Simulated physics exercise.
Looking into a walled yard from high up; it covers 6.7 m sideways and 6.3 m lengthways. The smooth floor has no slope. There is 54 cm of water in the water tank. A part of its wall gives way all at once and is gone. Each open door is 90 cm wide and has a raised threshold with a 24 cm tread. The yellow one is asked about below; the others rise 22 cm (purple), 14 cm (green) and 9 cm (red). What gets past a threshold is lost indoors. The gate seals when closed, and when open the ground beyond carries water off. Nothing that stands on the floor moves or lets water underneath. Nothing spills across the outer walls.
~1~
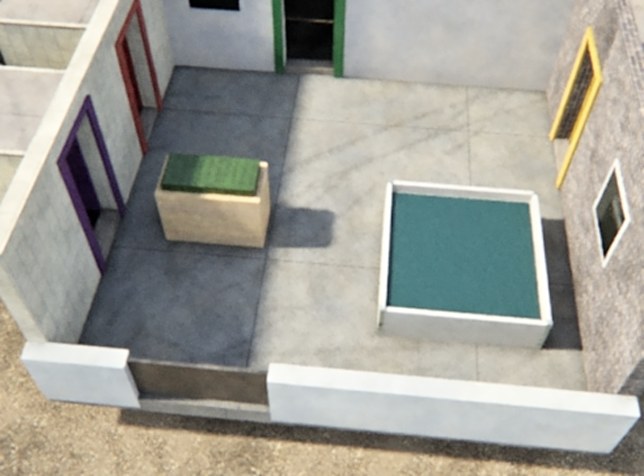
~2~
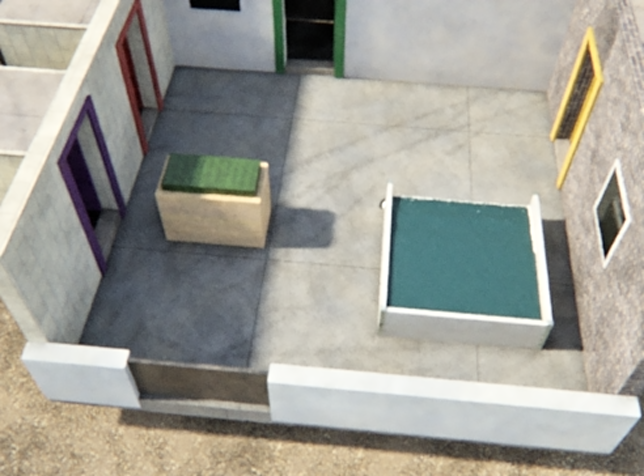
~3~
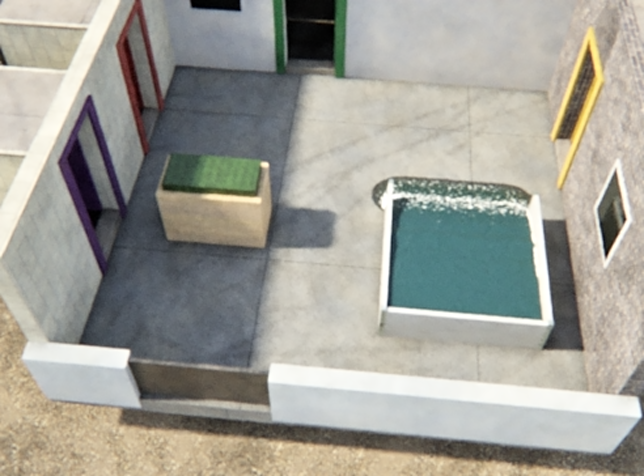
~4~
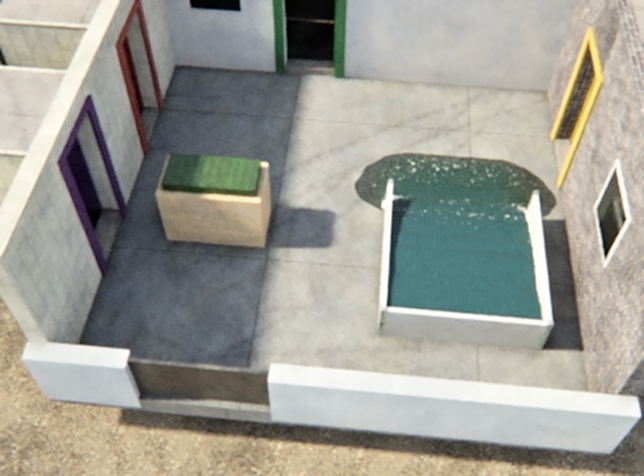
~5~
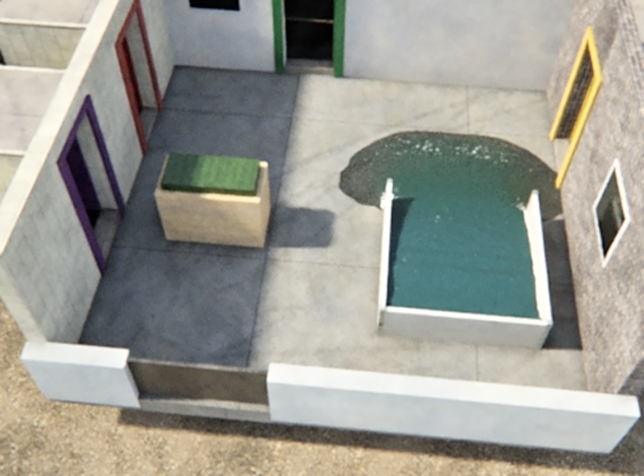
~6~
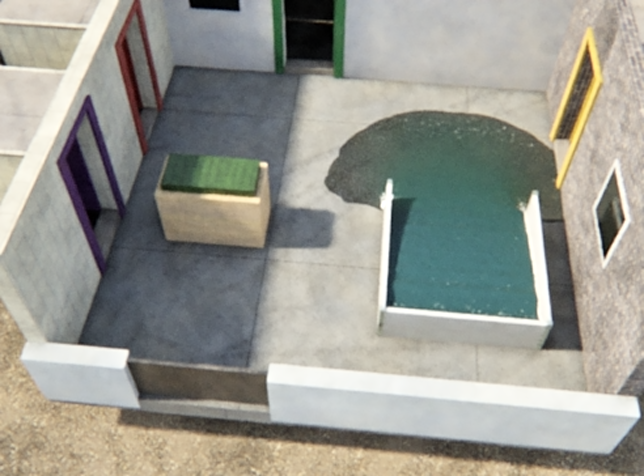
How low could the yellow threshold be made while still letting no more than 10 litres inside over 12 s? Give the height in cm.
Some 16 cm above the ground.
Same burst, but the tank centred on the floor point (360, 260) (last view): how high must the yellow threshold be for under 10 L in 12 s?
Then roughly 9.5 cm.
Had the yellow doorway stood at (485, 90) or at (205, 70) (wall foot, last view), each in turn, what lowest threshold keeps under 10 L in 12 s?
About 28 and 14.0 cm.
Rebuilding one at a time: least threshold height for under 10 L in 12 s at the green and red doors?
About 10.5 cm at green and 12.0 cm at red.
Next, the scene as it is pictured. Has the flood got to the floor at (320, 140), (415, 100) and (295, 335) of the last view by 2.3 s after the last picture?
In that order: Flooded, flooded, dry.
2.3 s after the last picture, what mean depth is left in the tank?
Some 14 cm.
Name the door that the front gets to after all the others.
It is the purple one.
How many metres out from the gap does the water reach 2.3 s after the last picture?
Roughly 5.8 m.
Then, 0.7 s after the last picture water covers 30 % of the floor, deepest (28 cm) near (454, 91); 12 cm at the yellow door, 0 litres in over its 8 cm threshold.
Then, 2.3 s after the last picture water covers 35 % of the floor, deepest (29 cm) near (517, 109); 15 cm at the yellow door, 18 litres in over its 8 cm threshold.
Then, 11.3 s after the last picture water covers 95 % of the floor, deepest (8 cm) near (388, 405); 4 cm at the yellow door, 102 litres in over its 8 cm threshold.
At the yellow door as built, the water peaked near 19 cm, 2.9 s after the last picture.
With a threshold of 13 cm, 25 litres would have come in within the 12 s; with 17.5 cm, 5 litres. So under 10 litres takes about 16 cm.
